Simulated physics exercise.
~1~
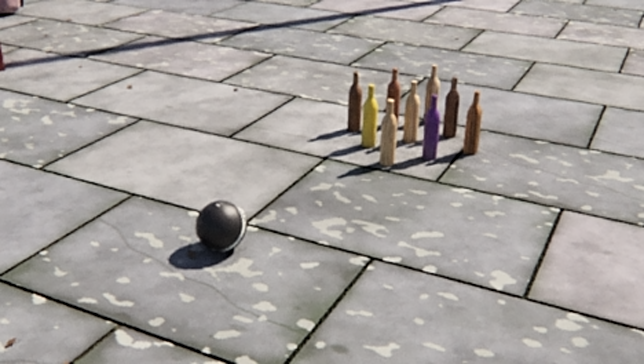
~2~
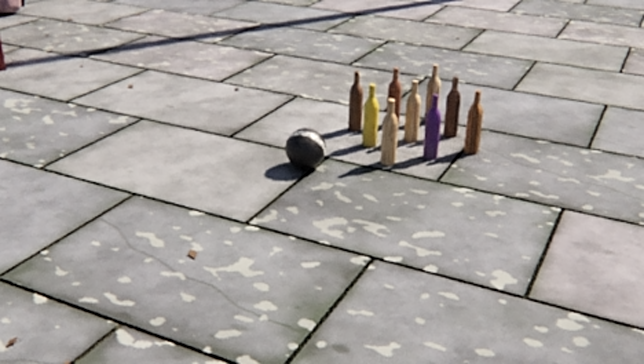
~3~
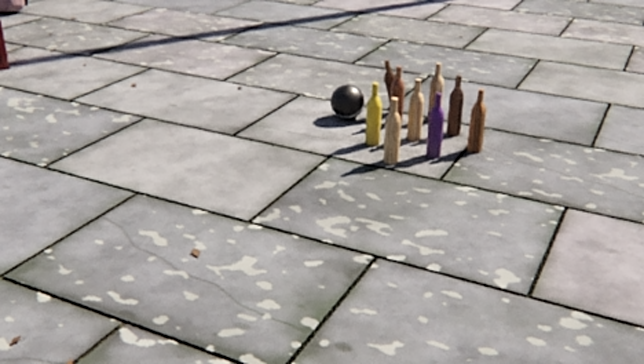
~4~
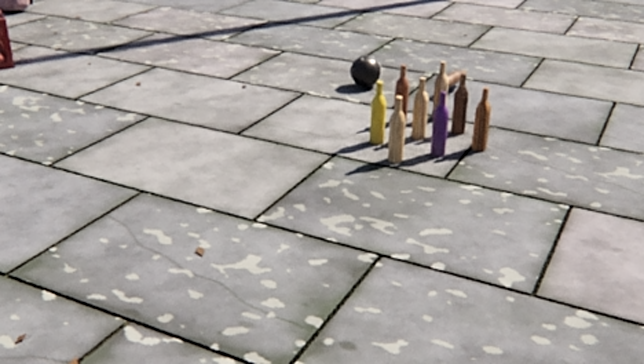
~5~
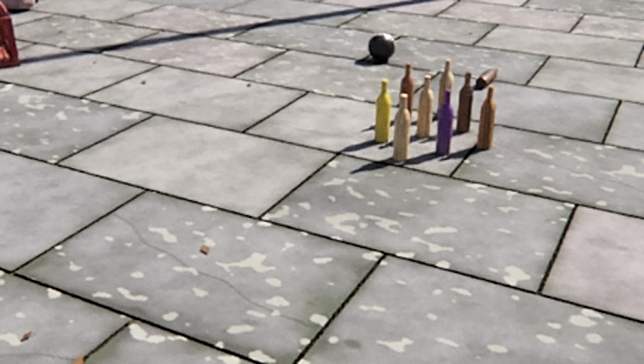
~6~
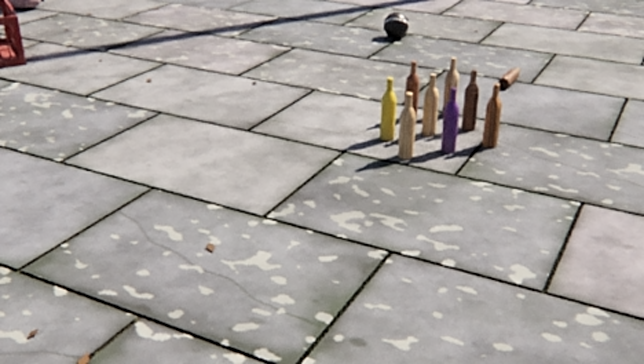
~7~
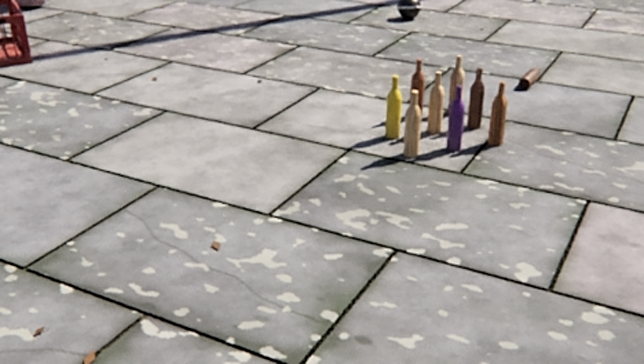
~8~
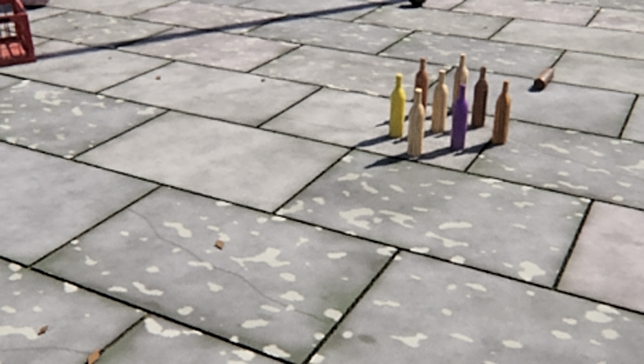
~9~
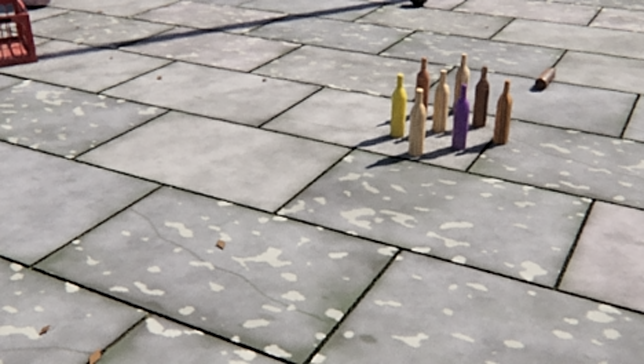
On grey stone paving, a dark ball rolled away toward a cluster of upright wooden skittles, clipped the back left side and knocked one over, then rolled on to the top edge of view while the rest, including the purple and yellow ones, stayed standing.
